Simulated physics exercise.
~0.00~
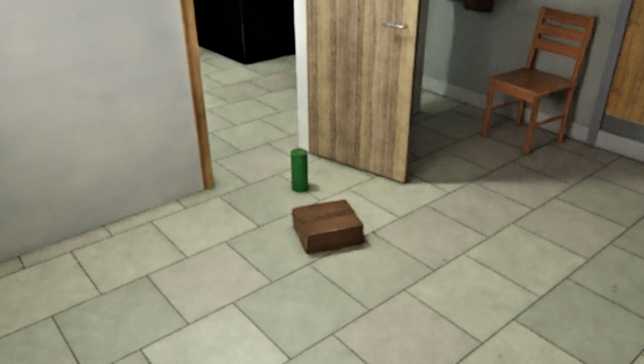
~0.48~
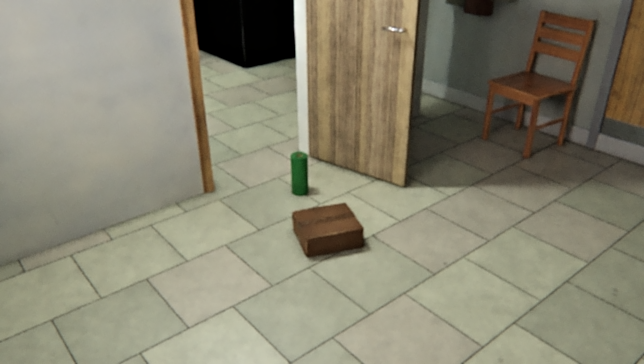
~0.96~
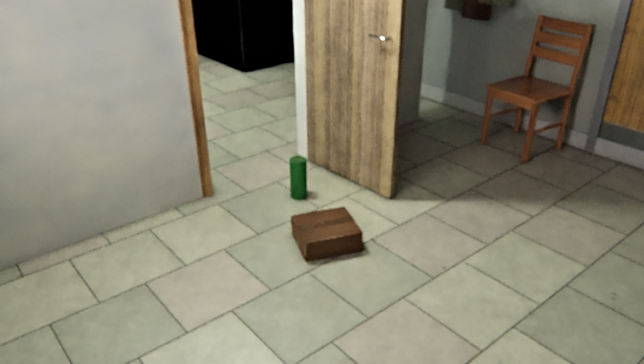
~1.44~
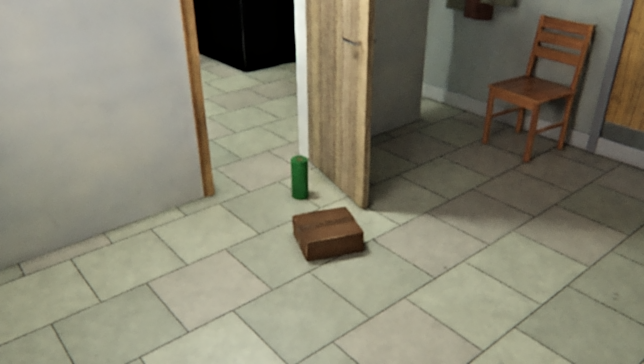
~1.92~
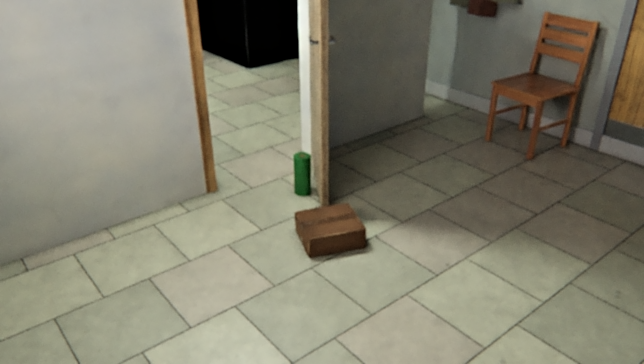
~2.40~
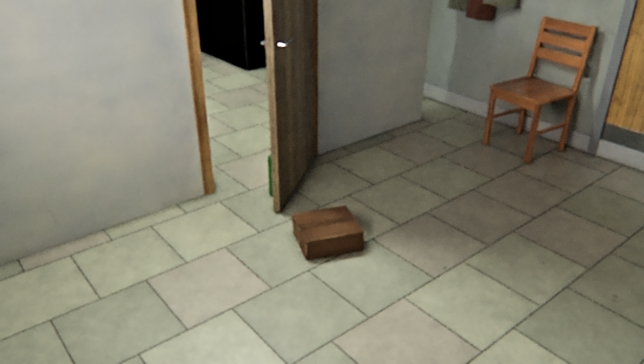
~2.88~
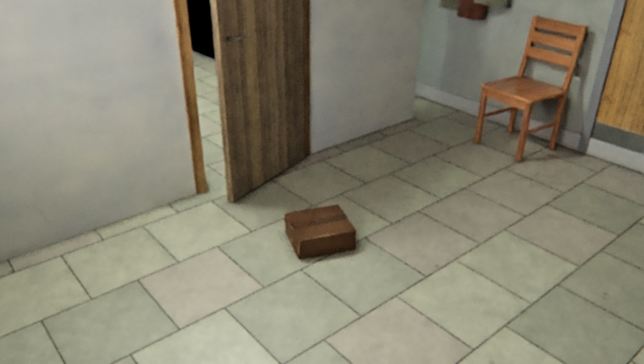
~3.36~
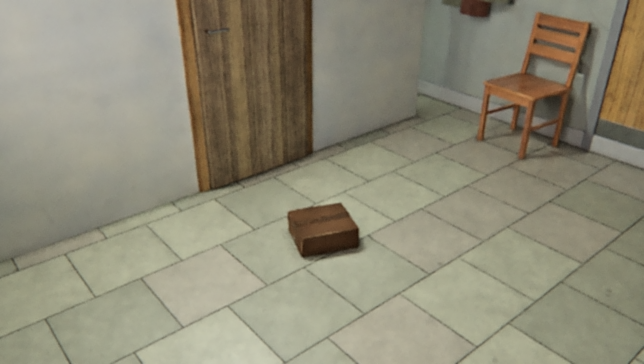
Wooden room door swinging slowly shut, sweeping a green roll out of view behind it, while a brown box stays put.
